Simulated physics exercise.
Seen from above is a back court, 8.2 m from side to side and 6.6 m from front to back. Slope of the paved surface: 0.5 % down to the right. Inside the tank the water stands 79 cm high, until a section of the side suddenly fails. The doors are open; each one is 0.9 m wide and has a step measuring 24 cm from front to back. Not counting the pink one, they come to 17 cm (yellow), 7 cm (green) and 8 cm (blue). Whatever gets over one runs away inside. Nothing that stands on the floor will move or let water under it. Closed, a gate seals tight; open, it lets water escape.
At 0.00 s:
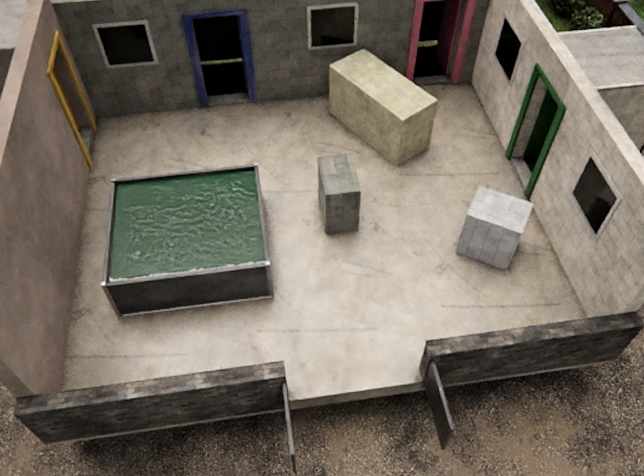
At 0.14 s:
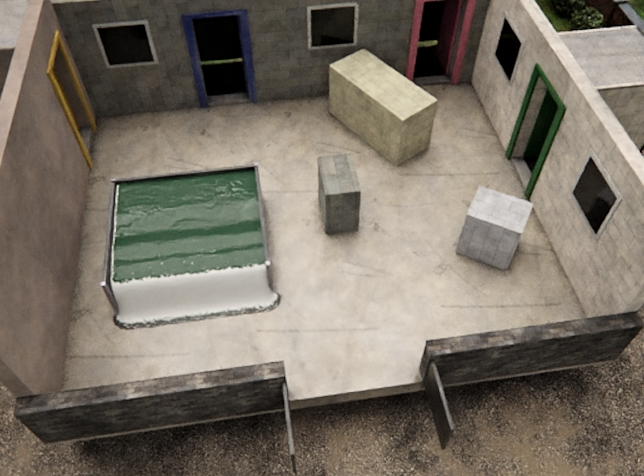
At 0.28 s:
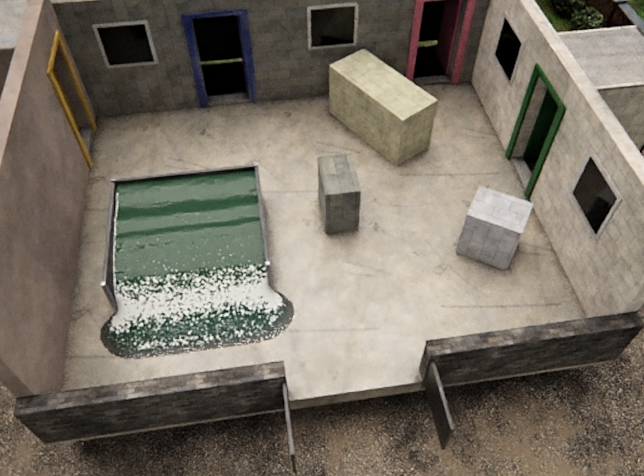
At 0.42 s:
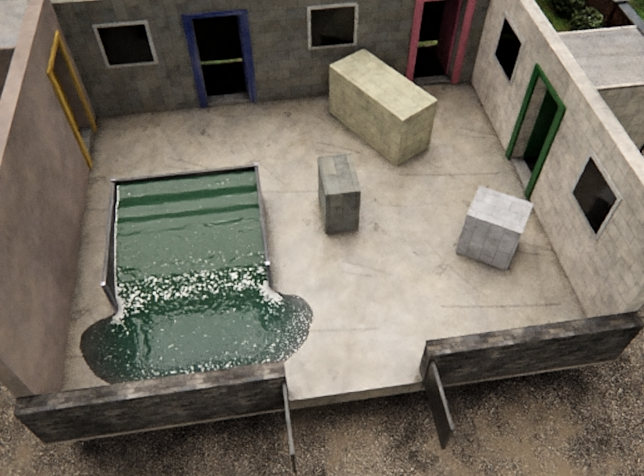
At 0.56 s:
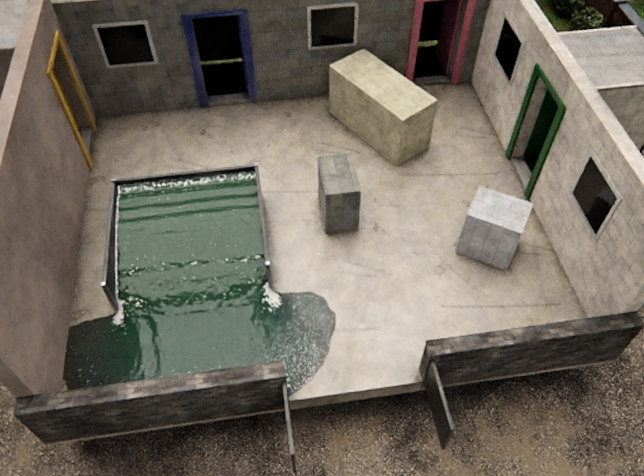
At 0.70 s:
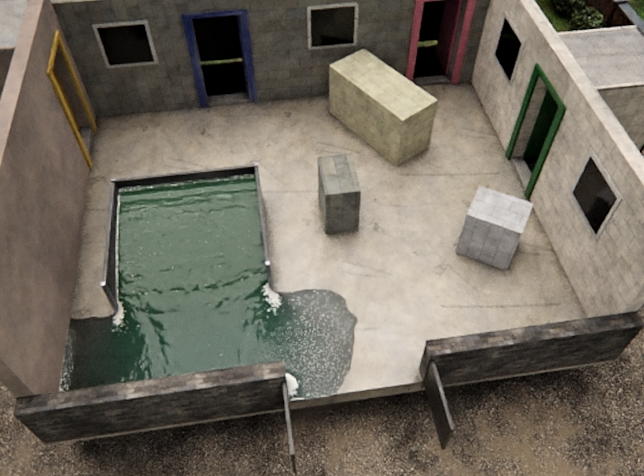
A large open-topped tank of green water stands at the left of a walled, pale-floored courtyard seen from above, its near side giving way. Around it are a yellowish block, a grey-green block and a pale grey cube, with yellow, blue, pink and green doorways in the walls. Water drops out in a white, foaming sheet, spreads to the low front wall, then slides rightward, while the camera stays still.
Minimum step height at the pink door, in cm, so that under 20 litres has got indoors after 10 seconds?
Approx. 9 cm.
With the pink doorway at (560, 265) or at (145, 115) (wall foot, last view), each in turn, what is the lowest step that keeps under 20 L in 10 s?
First place around 13.5 cm, second around 20 cm.
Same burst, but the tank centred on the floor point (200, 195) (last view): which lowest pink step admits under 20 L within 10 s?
With that change, some 9.0 centimetres.
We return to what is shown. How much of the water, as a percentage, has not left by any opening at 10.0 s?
Close to 78 in a hundred.
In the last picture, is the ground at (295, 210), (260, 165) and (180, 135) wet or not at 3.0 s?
First bone-dry, second bone-dry, third bone-dry.
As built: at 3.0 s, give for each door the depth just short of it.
Lab note, cm: Yellow 5; green 0; pink 0; blue 0.
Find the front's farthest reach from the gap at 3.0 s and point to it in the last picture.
Pixel close to (594, 342).
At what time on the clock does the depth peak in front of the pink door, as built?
About 7.5 seconds.
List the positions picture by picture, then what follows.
The tank at (187, 223) is whole and still, 79 cm deep; the pink door at (438, 46) is dry, in the first picture.
The front is at (128, 325), 0.3 m from the gap at (194, 295); 0.4 m2 of floor is wet, 79 cm left at the back, in the second picture.
The gap is at (194, 295), the front 0.8 m out at (146, 353); the back of the tank holds 79 cm, in the third picture.
Water pours out at (194, 296) and has run 1.3 m, to a hidden place; about 12 cm deep outside, 77 cm at the back, in the fourth picture.
The gap is at (194, 296), the front 1.7 m out at a hidden place; the back of the tank holds 67 cm, in the fifth picture.
The front is at a hidden place, 2.0 m from the gap at (194, 297); 6.5 m2 of floor is wet, 67 cm left at the back; 6.1 m in a straight line remain to the pink door at (438, 46), in the sixth picture.
After 1.4 s water covers 15 % of the floor, deepest (64 cm) near (59, 417); it has not reached the pink door.
After 3.0 s water covers 45 % of the floor, deepest (36 cm) near (59, 417); it has not reached the pink door.
After 10.0 s water covers 95 % of the floor, deepest (14 cm) near (398, 91); 10 cm at the pink door, 66 litres in over its 5 cm step.
At the pink door as built, the water arrived by 6.5 s and peaked near 13 cm at 7.4 s.
With a step of 7 cm, 40 litres would have come in within the 10 s; with 10 cm, 12 litres. So under 20 litres takes about 9 cm.
